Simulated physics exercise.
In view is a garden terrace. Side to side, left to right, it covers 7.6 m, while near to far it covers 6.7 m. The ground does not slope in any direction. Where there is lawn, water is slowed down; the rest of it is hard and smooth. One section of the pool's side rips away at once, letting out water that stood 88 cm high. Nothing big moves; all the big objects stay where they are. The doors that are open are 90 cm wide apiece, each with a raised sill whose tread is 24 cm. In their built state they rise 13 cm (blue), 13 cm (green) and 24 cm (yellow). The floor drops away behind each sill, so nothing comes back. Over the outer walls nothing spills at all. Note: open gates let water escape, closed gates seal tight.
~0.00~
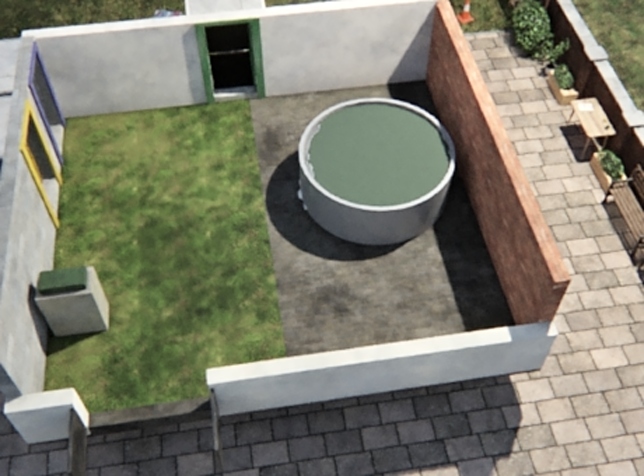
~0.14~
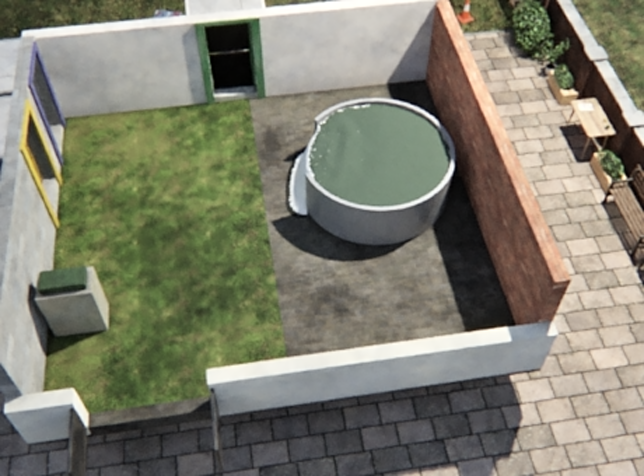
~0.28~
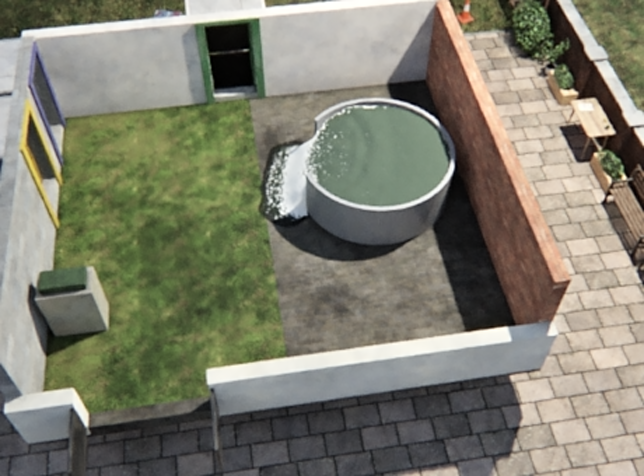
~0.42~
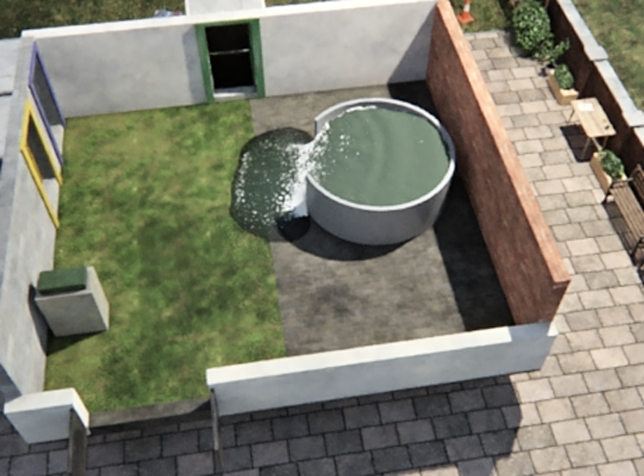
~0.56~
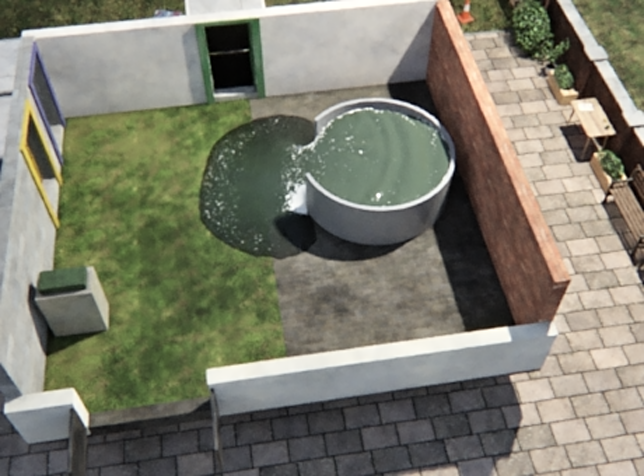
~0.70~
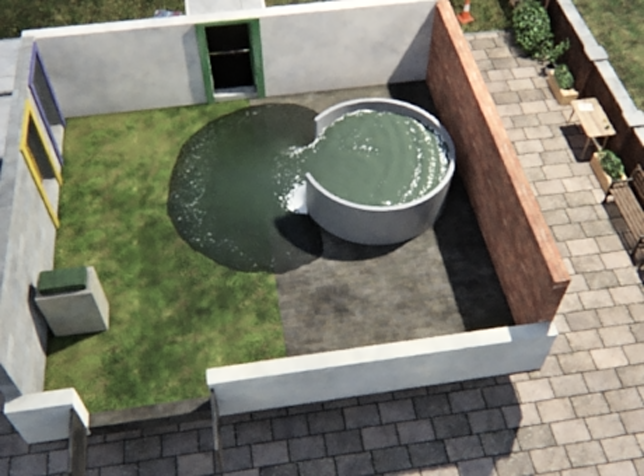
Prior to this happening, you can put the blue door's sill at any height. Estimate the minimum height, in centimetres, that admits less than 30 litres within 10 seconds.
Roughly 28 centimetres.
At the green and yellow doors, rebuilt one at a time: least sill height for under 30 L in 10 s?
Some 13.5 cm for green, some 19 cm for yellow.
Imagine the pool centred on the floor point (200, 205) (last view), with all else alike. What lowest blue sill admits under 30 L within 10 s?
A minimum of about 34 cm.
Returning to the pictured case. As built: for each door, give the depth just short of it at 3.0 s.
In cm: Blue 36, green 16, yellow 25.
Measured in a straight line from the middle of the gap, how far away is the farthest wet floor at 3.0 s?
Near 5.4 m, more or less.
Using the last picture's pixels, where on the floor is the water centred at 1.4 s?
My guess is close to (323, 183).
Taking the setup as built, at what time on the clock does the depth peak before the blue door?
3.0 s.
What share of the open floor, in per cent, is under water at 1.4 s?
Around 35 per cent of the free floor.
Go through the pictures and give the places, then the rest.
The pool at (377, 154) is whole and still, 88 cm deep; the blue door at (48, 107) is dry, in the first picture.
The gap is at (304, 169), the front 0.3 m out at (291, 208); the back of the pool holds 88 cm, in the second picture.
The front is at (272, 154), 0.8 m from the gap at (304, 171); 1.4 m2 of floor is wet, 88 cm left at the back, in the third picture.
The front is at (247, 148), 1.3 m from the gap at (304, 173); 3.2 m2 of floor is wet, 88 cm left at the back, in the fourth picture.
The gap is at (304, 173), the front 1.9 m out at (219, 145); the back of the pool holds 87 cm, in the fifth picture.
Water pours out at (304, 173) and has run 2.5 m, to (186, 149); about 5 cm deep outside, 79 cm at the back; 2.5 m in a straight line remain to the blue door at (48, 107), in the sixth picture.
After 1.4 s water covers 35 % of the floor, deepest (43 cm) near (300, 183); it has not reached the blue door.
After 3.0 s water covers 55 % of the floor, deepest (37 cm) near (63, 150); 36 cm at the blue door, 49 litres in over its 13 cm sill.
After 10.0 s water covers 100 % of the floor, deepest (13 cm) near (449, 145); 12 cm at the blue door, 226 litres in over its 13 cm sill.
At the blue door as built, the water arrived by 2.1 s and peaked near 36 cm at 3.0 s.
Run again over the same 10 s with other heights there, 54 litres in over 24 cm, 15 litres over 32.5 cm. The limit of 30 litres is kept from about 28 cm up.
